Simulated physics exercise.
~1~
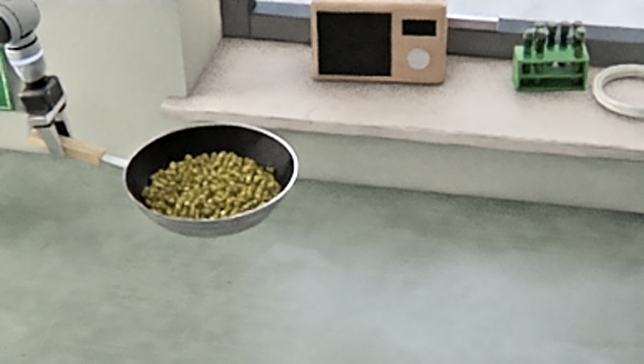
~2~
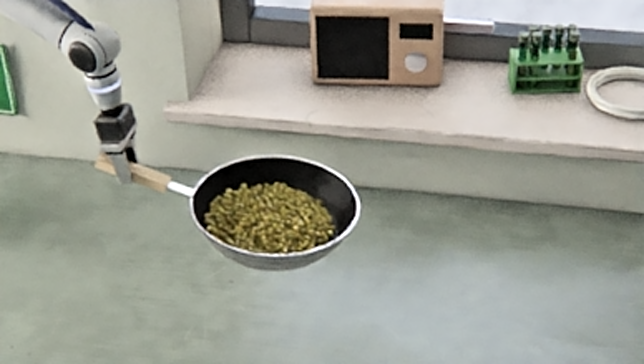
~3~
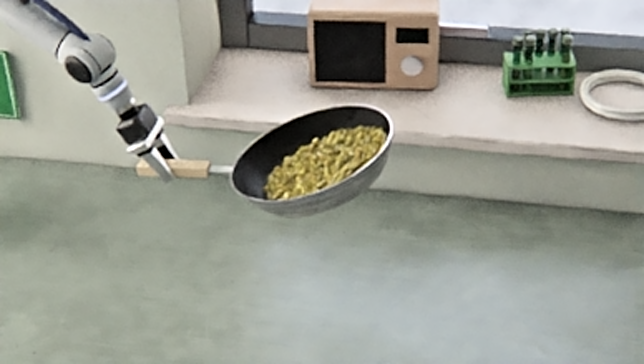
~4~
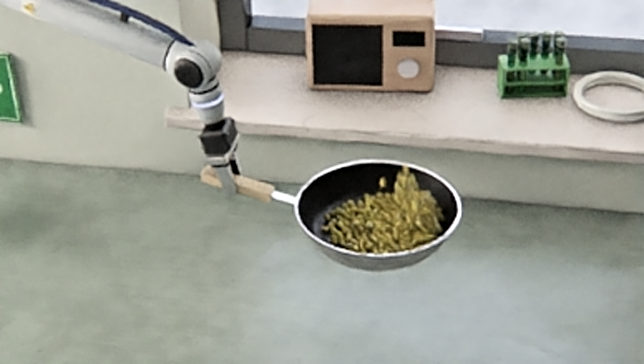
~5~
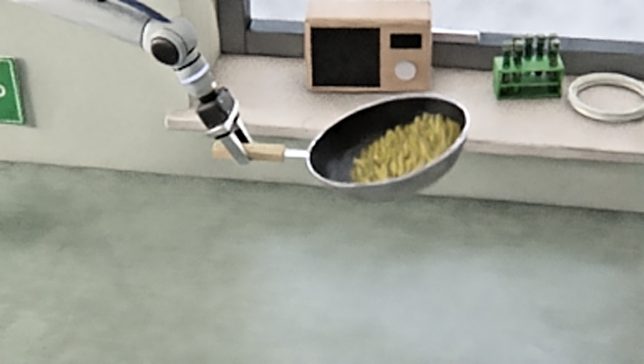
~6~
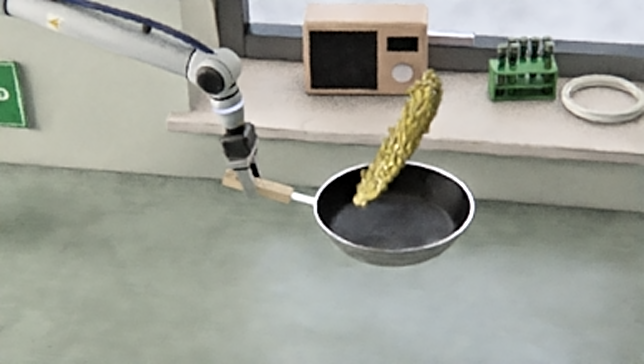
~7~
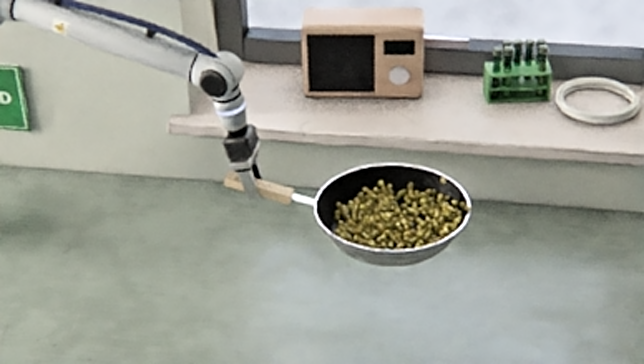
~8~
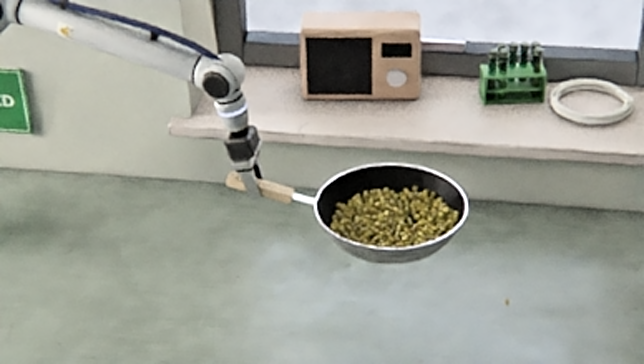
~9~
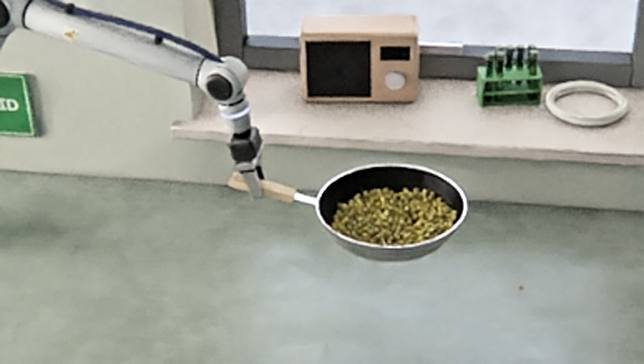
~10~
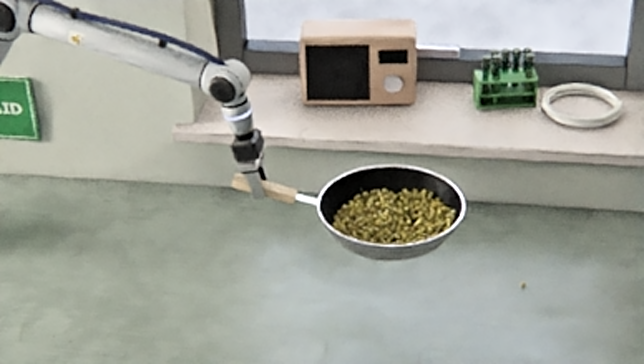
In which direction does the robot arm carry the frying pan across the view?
The arm carries the frying pan toward the right.
A greenish-grey surface lies below a pale windowsill, seen from above at an angle as the view drifts slightly sideways. On the sill stand a wooden box with a dark front, a green rack of small tubes and a white ring. A white robot arm at the left grips a black frying pan full of yellow-green beads. It carries the pan right, tipping it and levelling it, then tips it again and tosses the beads up in a long clump. They drop back into the level pan, which stays still, while one stray bead rests on the surface at right.
